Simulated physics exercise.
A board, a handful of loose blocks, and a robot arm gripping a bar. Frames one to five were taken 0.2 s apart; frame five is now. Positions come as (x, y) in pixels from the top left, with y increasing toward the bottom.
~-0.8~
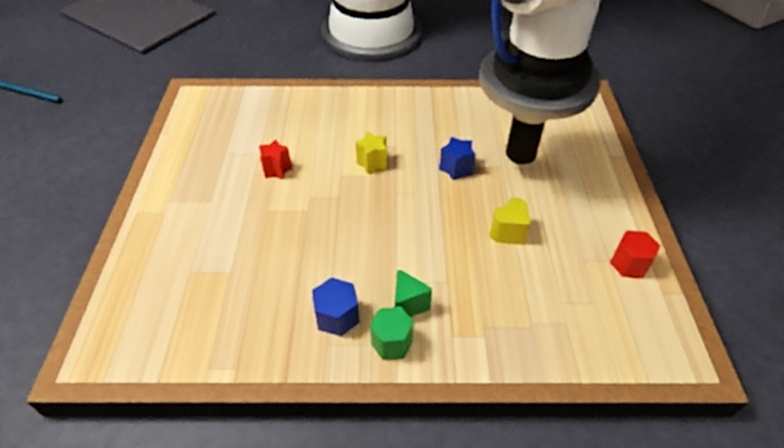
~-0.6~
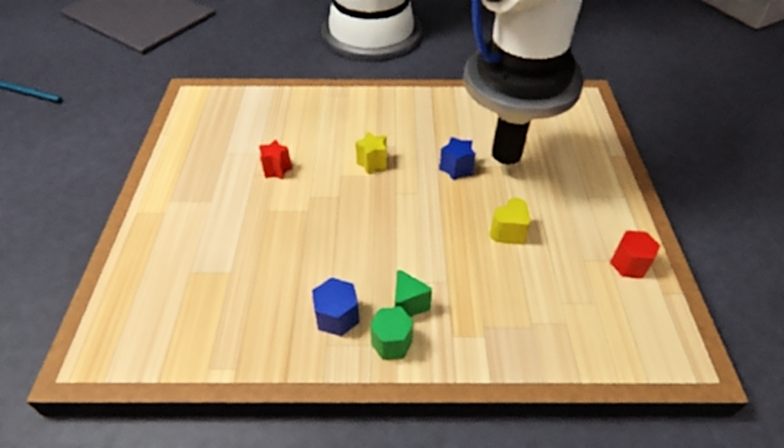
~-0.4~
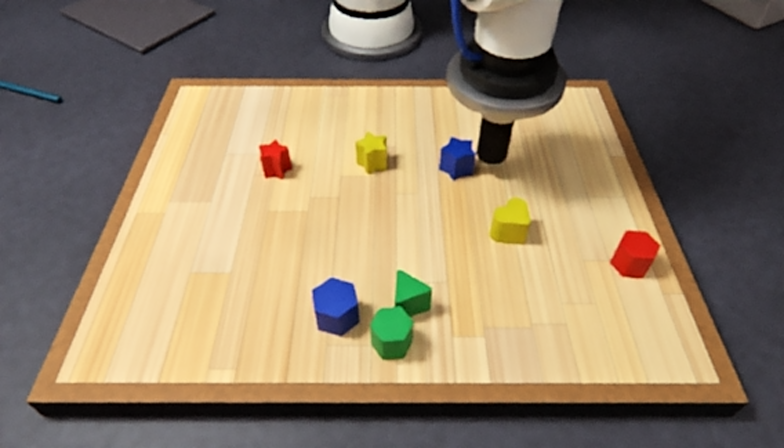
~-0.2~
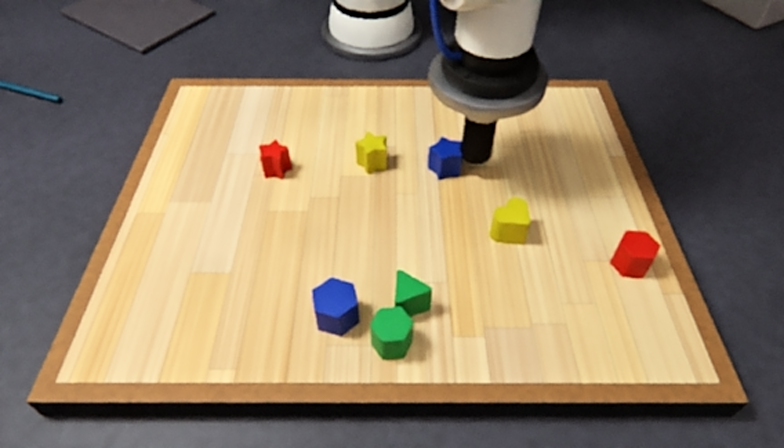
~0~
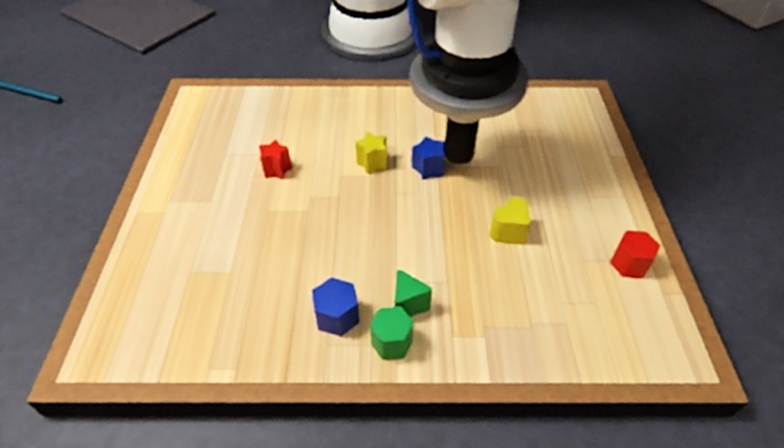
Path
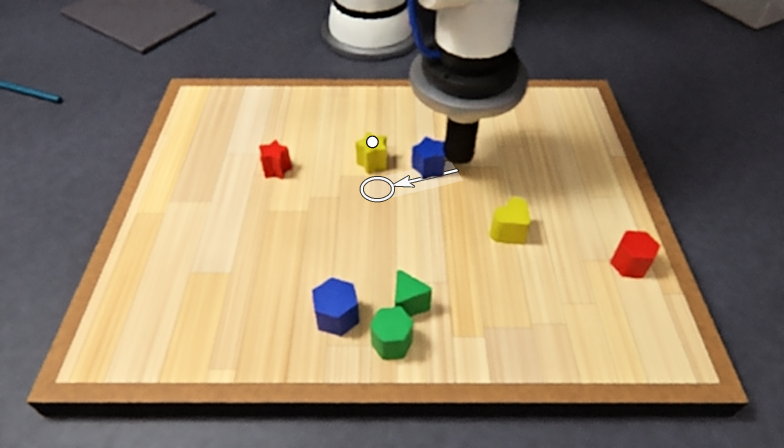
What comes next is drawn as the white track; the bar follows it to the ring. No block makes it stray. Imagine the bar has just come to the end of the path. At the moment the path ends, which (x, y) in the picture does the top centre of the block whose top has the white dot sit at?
I expect it at (350, 140).
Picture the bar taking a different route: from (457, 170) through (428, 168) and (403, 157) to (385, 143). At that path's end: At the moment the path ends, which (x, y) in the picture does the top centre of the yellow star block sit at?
(336, 140)
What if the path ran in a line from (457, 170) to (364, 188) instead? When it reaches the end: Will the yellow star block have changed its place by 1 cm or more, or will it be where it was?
It shifts position.
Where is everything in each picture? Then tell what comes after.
The first frame shows bar's lower end at (520, 156); yellow star block at (372, 142); blue star block at (459, 147).
The second frame shows bar at (506, 156); blocks still.
The third frame shows bar at (491, 156); blocks still.
The fourth frame shows bar at (475, 155); blue star block at (447, 147).
The fifth frame shows bar at (459, 155); yellow star block at (372, 142); blue star block at (431, 147).
Drawn move, from (457, 170) to (377, 189); the dot is on the yellow star block.
On the path given first. Halfway along, bar at (417, 165); yellow star block at (364, 141), turned 30° clockwise; blue star block at (388, 155).
At the end, bar at (377, 174); yellow star block at (350, 140), turned 75° clockwise; blue star block at (349, 159), turned 25° clockwise.
